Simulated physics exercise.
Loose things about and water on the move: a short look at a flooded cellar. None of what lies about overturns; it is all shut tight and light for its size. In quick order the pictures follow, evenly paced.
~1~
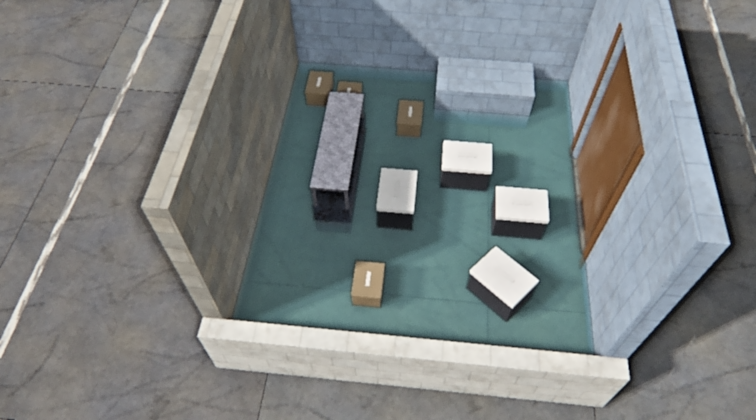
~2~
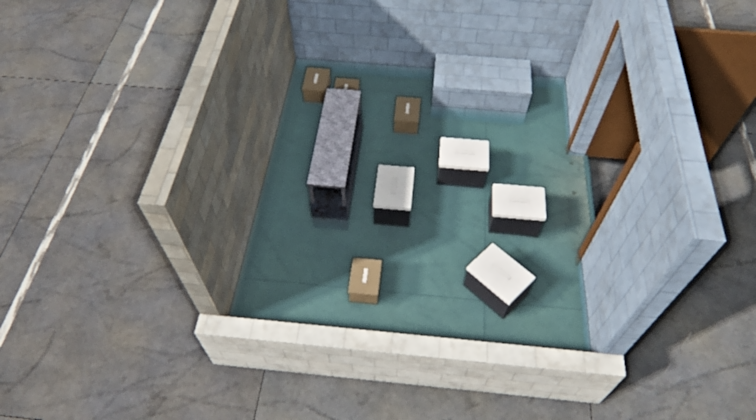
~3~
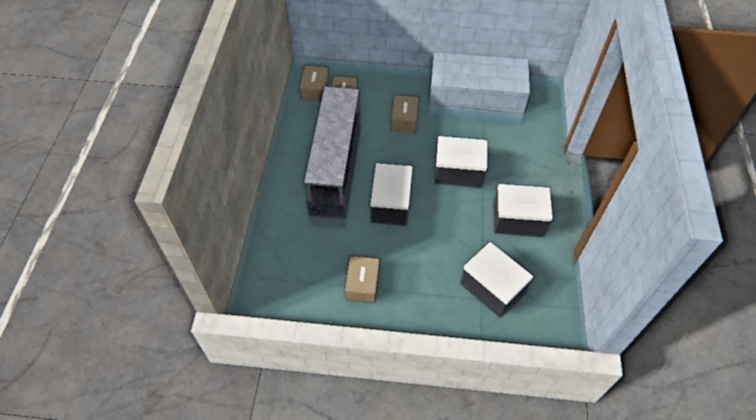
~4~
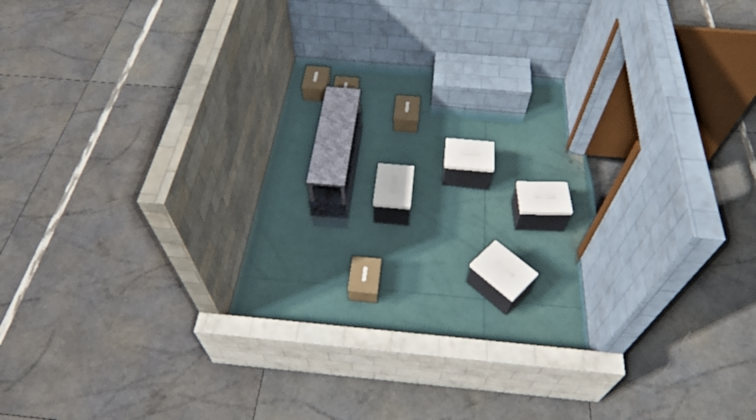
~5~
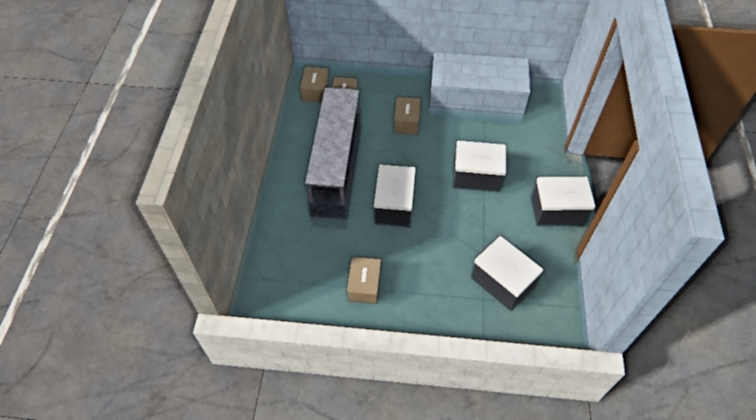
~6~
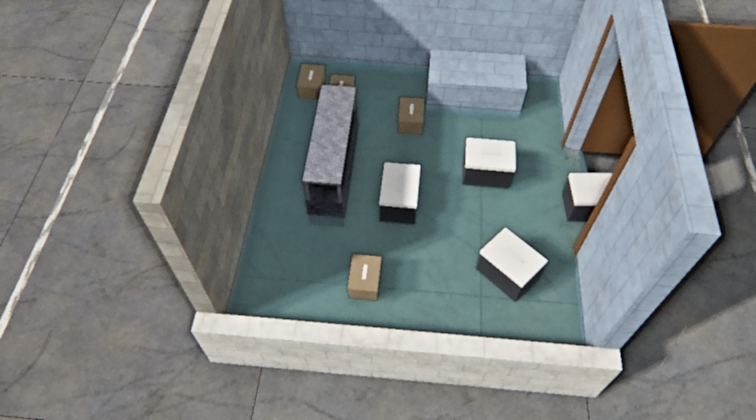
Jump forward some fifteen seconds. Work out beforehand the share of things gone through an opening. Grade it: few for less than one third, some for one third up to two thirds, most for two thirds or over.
Grade: Most.
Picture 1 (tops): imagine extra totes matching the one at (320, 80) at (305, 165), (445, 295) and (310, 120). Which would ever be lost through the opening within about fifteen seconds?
Remains, exits, remains.
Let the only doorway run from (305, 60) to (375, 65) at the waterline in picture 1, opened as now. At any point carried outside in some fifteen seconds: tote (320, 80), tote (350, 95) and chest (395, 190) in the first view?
The three give escape, escape and escape, in that order.
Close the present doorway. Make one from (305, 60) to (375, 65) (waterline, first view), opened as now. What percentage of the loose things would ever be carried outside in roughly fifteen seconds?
It comes to some 60 per cent of the lot.
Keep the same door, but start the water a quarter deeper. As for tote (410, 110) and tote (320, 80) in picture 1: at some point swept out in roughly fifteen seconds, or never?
Going one by one, I'd say leaves the room for the first and never leaves for the second.
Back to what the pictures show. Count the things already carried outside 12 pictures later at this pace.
I count 3.
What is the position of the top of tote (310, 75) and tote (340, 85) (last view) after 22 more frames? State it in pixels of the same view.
Approximately (381, 93) for the first and (528, 164) for the second.
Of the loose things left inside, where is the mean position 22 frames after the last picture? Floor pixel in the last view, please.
The average sits close to (474, 172).
A moment on, 1 of 8 are out; 7 afloat.
Next, 3 of 8 are out; 5 afloat.
Later, 5 of 8 are out; 3 afloat.
In the end, 7 of 8 are out; 1 afloat.
